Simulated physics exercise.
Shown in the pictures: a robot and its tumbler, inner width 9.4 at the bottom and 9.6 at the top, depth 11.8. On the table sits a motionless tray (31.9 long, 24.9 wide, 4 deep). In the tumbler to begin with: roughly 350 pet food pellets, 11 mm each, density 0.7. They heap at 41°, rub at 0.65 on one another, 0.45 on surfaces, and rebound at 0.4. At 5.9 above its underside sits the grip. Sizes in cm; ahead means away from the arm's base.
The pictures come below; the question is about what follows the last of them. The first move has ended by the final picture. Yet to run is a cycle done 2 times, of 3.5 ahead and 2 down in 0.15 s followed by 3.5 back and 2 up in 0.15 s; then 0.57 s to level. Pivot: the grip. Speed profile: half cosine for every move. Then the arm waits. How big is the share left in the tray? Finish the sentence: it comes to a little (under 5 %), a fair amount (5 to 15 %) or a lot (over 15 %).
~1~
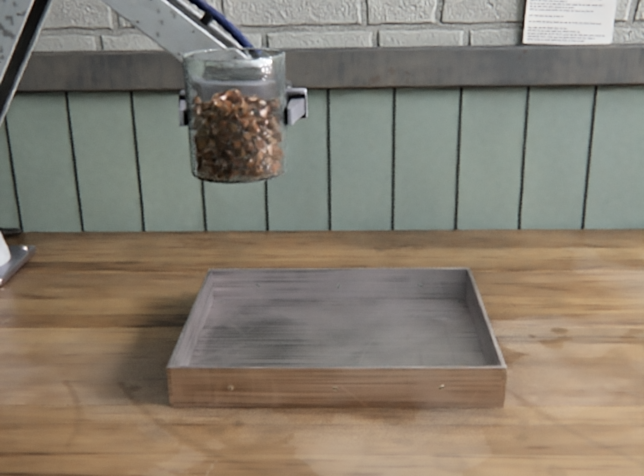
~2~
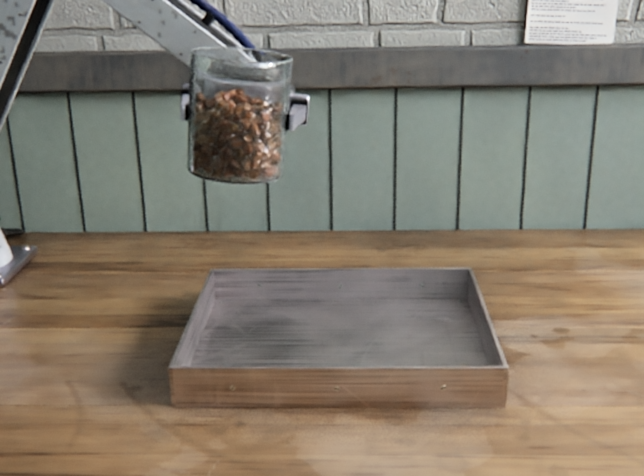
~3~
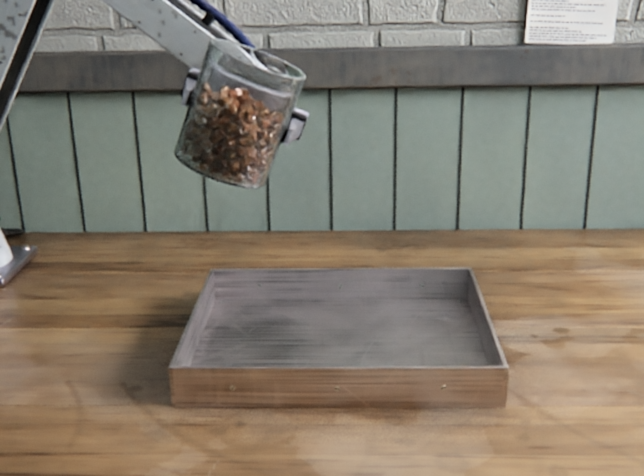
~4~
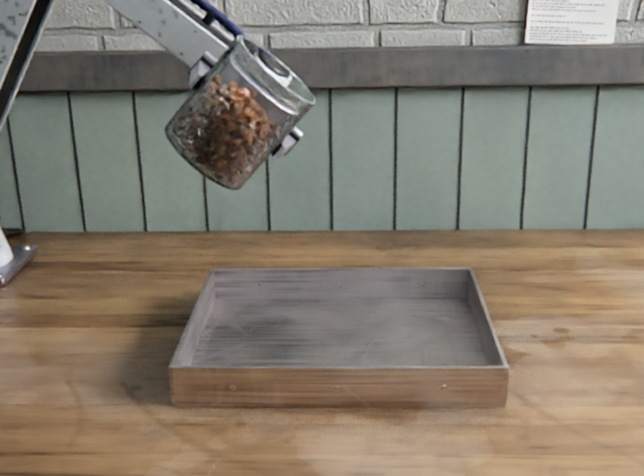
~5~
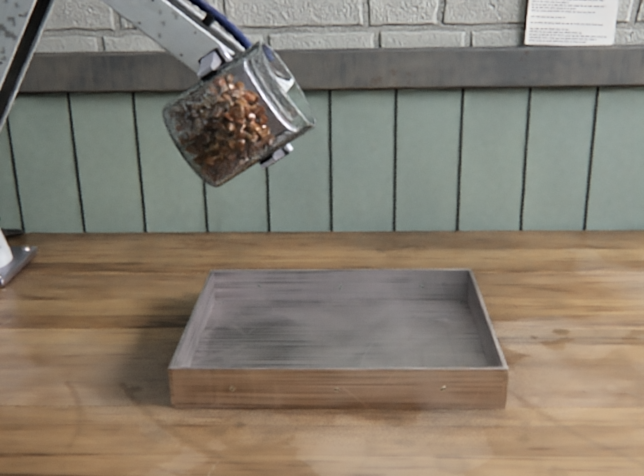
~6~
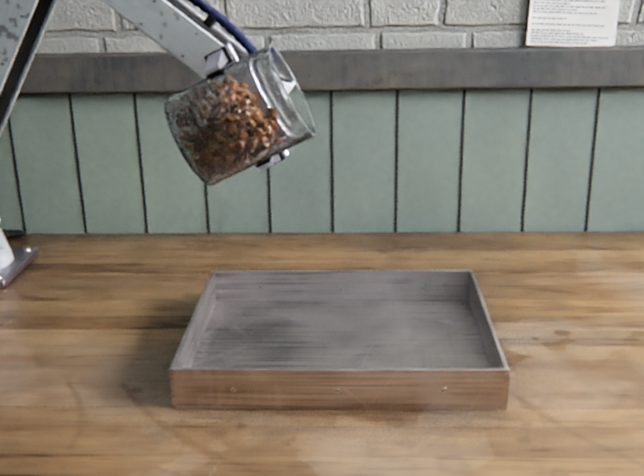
It comes to a little.
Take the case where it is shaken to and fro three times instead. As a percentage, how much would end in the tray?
0 per cent.
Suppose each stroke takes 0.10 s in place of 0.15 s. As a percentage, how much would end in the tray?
I'd expect close to 0 in a hundred.
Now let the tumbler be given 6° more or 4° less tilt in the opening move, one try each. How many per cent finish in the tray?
About 0 and 0 per cent.
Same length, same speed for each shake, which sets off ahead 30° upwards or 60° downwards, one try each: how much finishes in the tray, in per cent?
First try some 5 %, second try some 0 %.
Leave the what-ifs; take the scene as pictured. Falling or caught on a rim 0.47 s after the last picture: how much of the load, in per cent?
Roughly 0 per cent.
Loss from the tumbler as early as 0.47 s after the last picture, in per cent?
Share gone by then: Close to 0 %.
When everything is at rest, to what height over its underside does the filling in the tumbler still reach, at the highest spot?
It reaches close to 11.0 cm in the end.
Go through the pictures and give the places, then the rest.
The tumbler middle at (237, 115), level; upper third of the load around (235, 115), from x 195 to 280, top at y 95; 353 in the tumbler, in the first picture.
The tumbler middle at (239, 115), tilted 6° forward; upper third of the load around (234, 115), from x 195 to 280, top at y 95, in the second picture.
The tumbler middle at (239, 115), tilted 22° forward; upper third of the load around (227, 113), from x 185 to 280, top at y 90, in the third picture.
The tumbler middle at (239, 115), tilted 42° forward; upper third of the load around (220, 108), from x 175 to 275, top at y 80, in the fourth picture.
The tumbler middle at (239, 116), tilted 58° forward; upper third of the load around (219, 104), from x 175 to 270, top at y 80, in the fifth picture.
The tumbler middle at (240, 117), tilted 64° forward; upper third of the load around (215, 105), from x 175 to 275, top at y 80; 353 in the tumbler, in the sixth picture.
Then, 0.47 s on, tilted 64° forward, highest piece 26 above the table; 353 in the tumbler.
Then, 0.94 s on, tilted 23° forward, highest piece 29 above the table; 352 in the tumbler, 1 in the tray.
Then, 1.37 s on, level, highest piece 31 above the table; 352 in the tumbler, 1 in the tray.
Then, 2.42 s on, level, highest piece 31 above the table; 352 in the tumbler, 1 in the tray.
In the end, 352 in the tumbler, 1 in the tray. That is 0 % in the tray.
